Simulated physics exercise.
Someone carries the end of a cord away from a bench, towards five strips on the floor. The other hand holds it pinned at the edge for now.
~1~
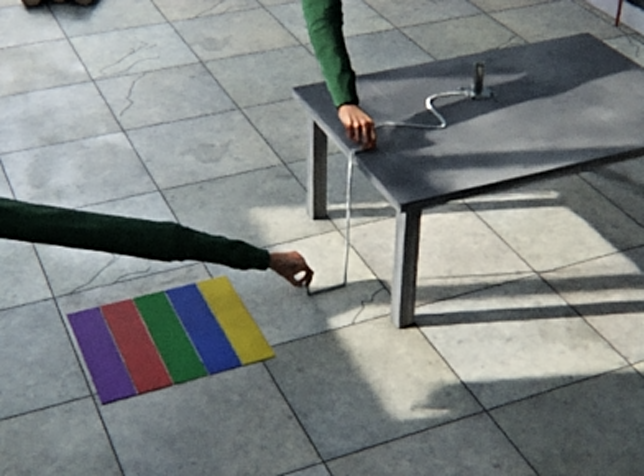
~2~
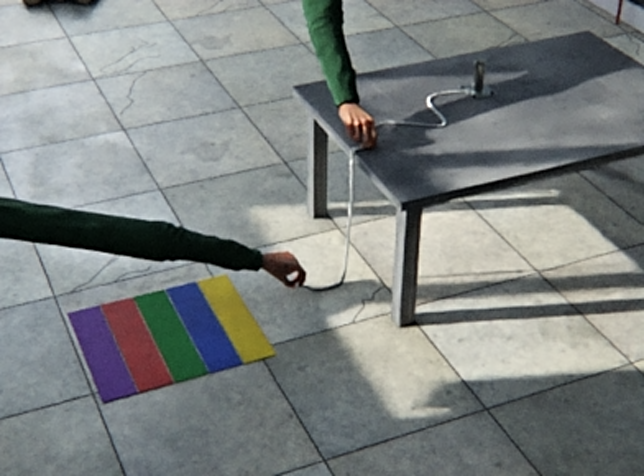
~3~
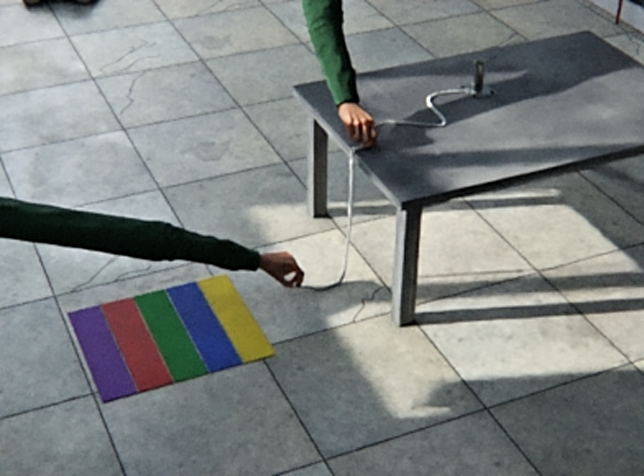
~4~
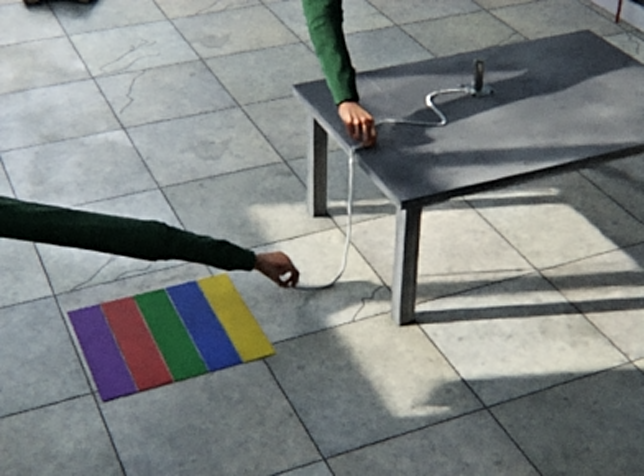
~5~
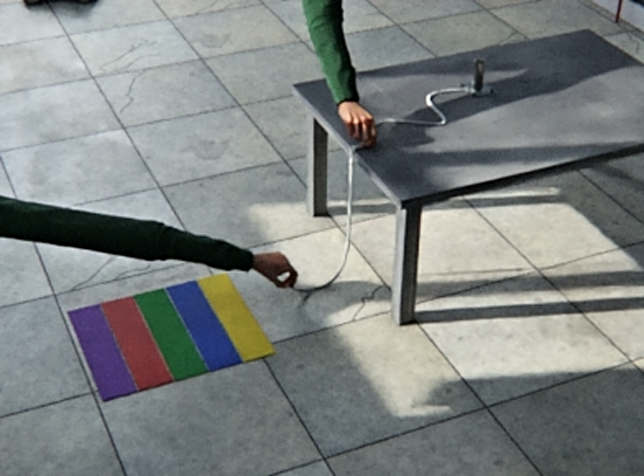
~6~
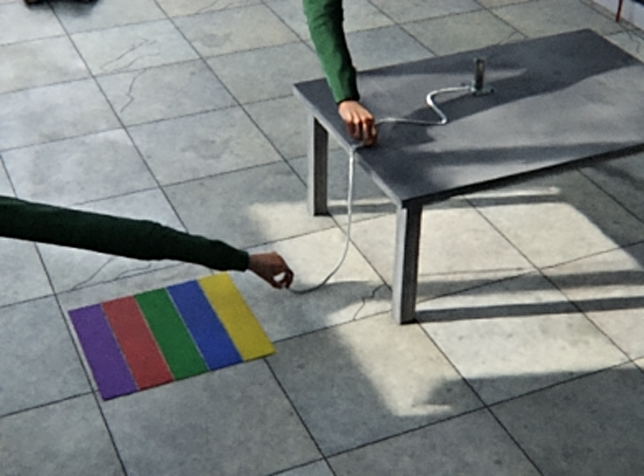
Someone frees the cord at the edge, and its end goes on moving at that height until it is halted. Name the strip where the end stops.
Red.
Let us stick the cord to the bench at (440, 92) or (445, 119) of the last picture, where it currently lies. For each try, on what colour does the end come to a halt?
Try one: Red. Try two: Green.
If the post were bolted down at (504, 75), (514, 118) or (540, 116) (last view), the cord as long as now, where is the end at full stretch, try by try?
About (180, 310), (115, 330) and (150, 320).
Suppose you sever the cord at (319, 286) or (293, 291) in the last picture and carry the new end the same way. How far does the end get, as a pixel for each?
Roughly (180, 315), then roughly (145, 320).
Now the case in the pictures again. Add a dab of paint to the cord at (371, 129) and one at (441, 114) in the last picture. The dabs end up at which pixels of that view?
The first moves to (326, 152), the second to (405, 113).
Soon after, end near (193, 309); over blue.
Then, end near (151, 320); over green.
At full stretch, end near (124, 327); over red. The red one.
